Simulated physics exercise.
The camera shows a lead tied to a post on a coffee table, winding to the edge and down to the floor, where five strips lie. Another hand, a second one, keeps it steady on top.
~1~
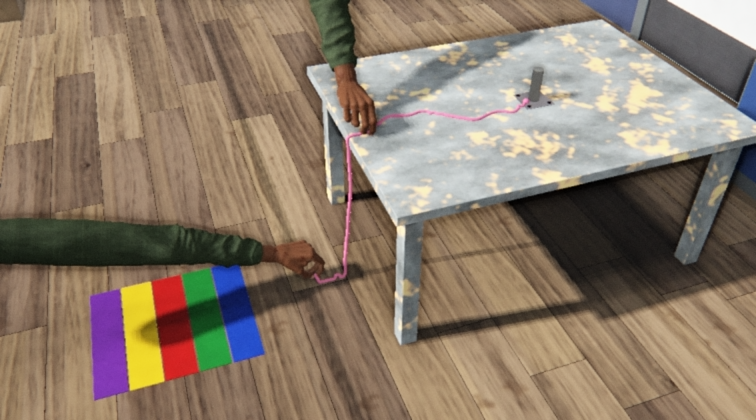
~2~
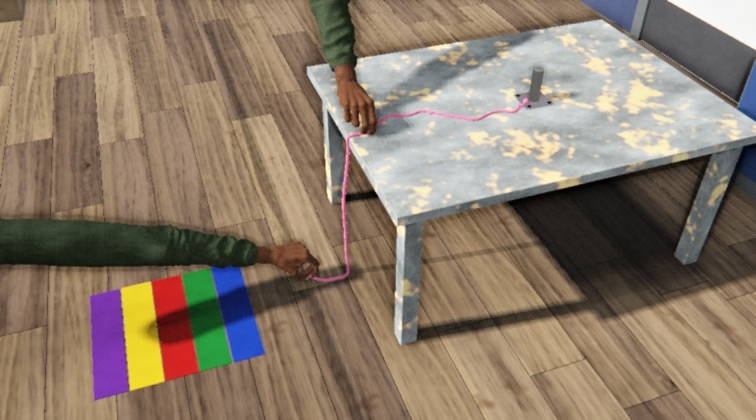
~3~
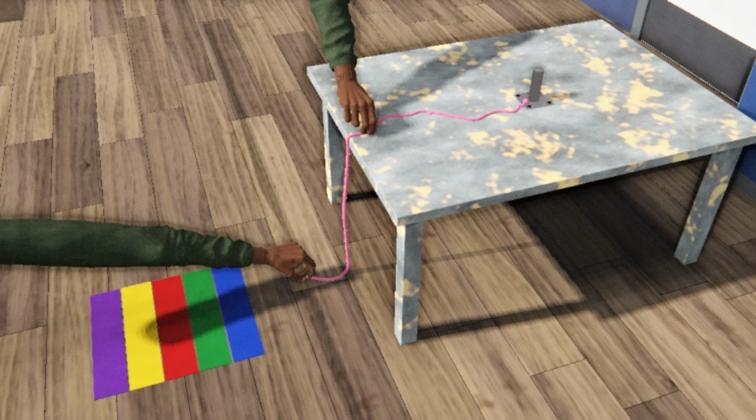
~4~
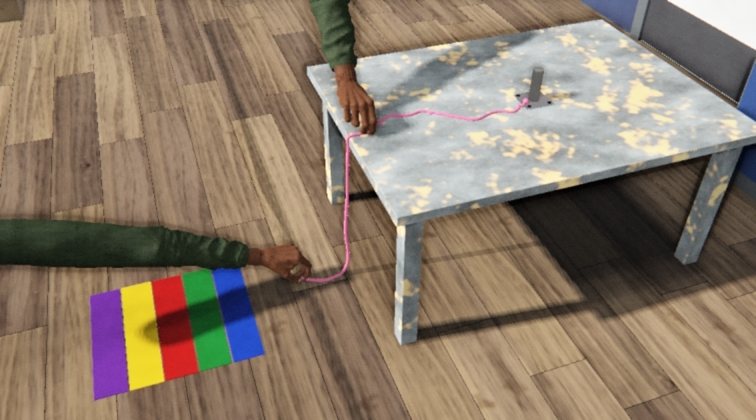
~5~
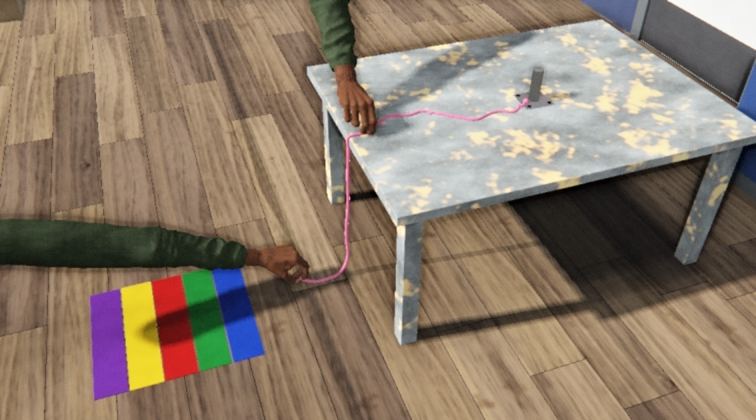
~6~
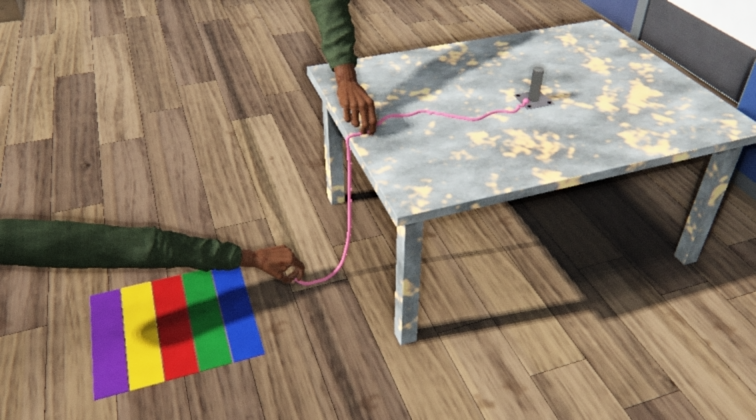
At first, one hand steadies a pink cord on a worn coffee table, where it winds from a post to the edge, while another holds its lower end near the floor. The lower hand then draws the end slightly left, toward five coloured strips, and the hanging part curves more smoothly.
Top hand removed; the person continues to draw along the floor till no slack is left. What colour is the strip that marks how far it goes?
That strip is red.
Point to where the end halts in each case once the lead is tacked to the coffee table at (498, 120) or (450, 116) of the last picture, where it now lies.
Try one gives (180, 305); try two gives (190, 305).
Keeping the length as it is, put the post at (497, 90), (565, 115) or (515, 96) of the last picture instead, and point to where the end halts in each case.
In pixels, the answers are (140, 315), (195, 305) and (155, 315).
Soon after, end near (236, 294); over blue.
After that, end near (194, 304); over green.
At the stop, end near (169, 310); over red. It gets as far as the red strip.
